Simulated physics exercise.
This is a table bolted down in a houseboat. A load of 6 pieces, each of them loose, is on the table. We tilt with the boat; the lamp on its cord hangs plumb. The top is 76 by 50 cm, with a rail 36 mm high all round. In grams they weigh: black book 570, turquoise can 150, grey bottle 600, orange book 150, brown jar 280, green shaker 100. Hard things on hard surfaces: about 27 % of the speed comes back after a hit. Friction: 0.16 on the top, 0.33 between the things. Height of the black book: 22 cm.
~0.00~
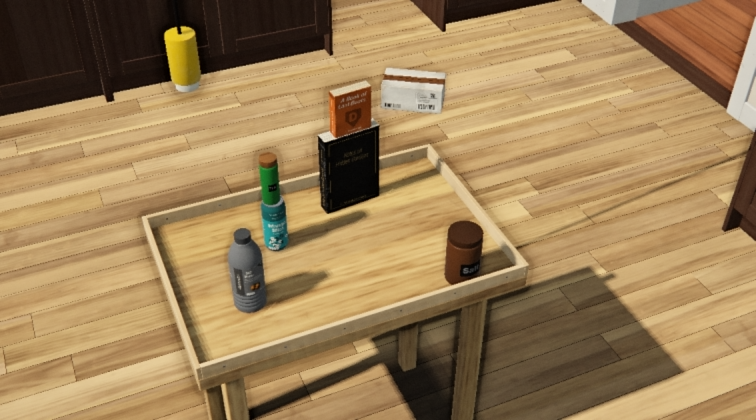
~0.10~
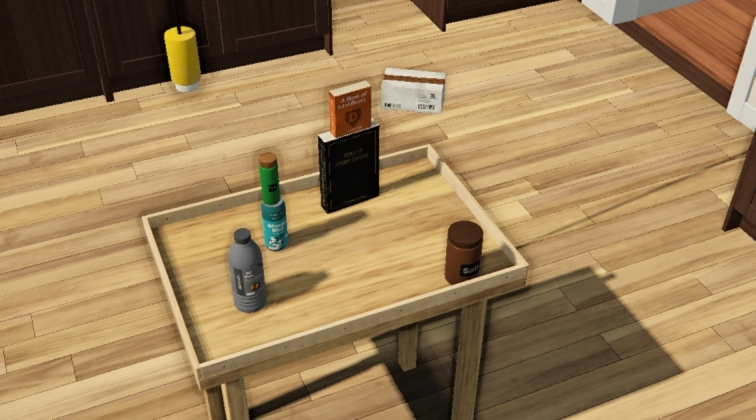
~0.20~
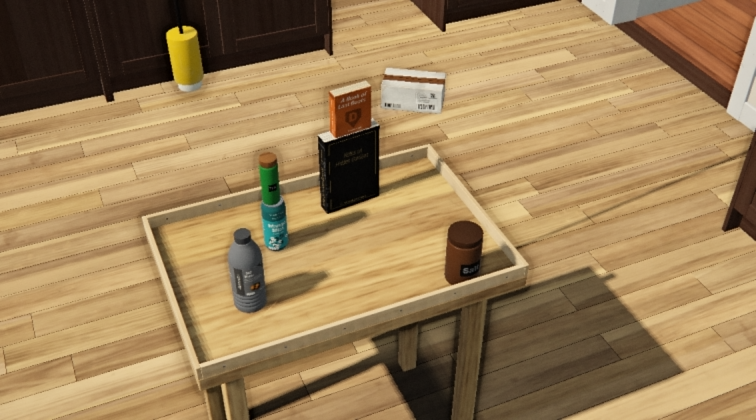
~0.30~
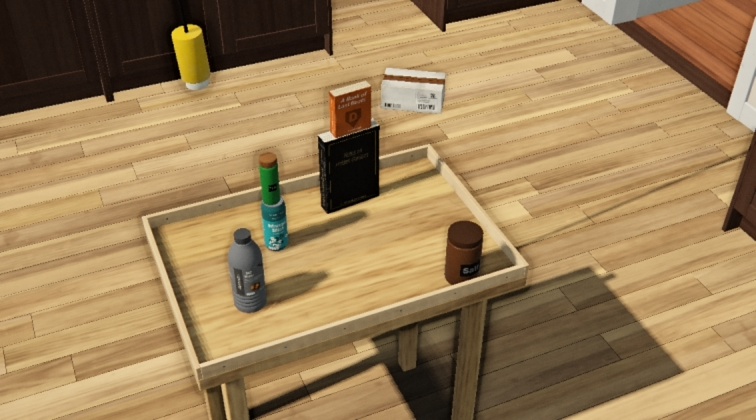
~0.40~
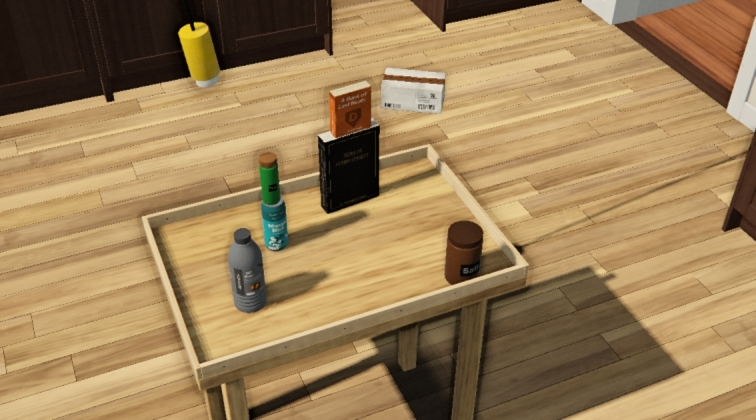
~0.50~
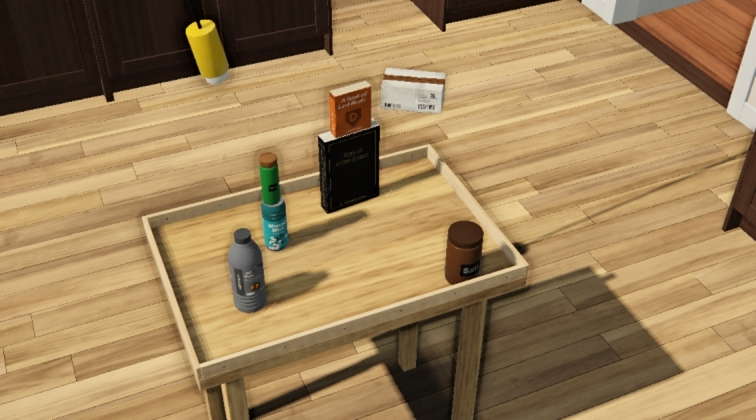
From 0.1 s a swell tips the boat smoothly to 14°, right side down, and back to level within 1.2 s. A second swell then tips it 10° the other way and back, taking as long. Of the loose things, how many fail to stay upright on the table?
Tipped or gone: Not one.
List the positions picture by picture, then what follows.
The first frame shows boat level; black book (350, 167); turquoise can (275, 223).
The second frame shows boat level; brown jar (464, 254); green shaker (270, 179).
The third frame shows boat heeled 1°, right side down; grey bottle (246, 269); orange book (350, 110).
The fourth frame shows boat heeled 4°, right side down; brown jar (464, 254); green shaker (270, 179).
The fifth frame shows boat heeled 7°, right side down; grey bottle (246, 269); orange book (350, 110).
The sixth frame shows boat heeled 10°, right side down; black book (350, 167); turquoise can (275, 223).
After 0.90 s, boat heeled 10°, right side down; black book moved 6 cm near (370, 162); turquoise can moved 5 cm near (296, 217); orange book moved 6 cm.
After 1.10 s, boat heeled 4°, right side down; black book moved 11 cm near (389, 157); turquoise can moved 10 cm near (316, 212); orange book moved 11 cm.
In the end (3.1 s), not toppled but over 5 cm from the start, black book, turquoise can, grey bottle, orange book, brown jar and green shaker. At the end, from the last picture's camera, black book near (390, 157), turquoise can near (317, 212).
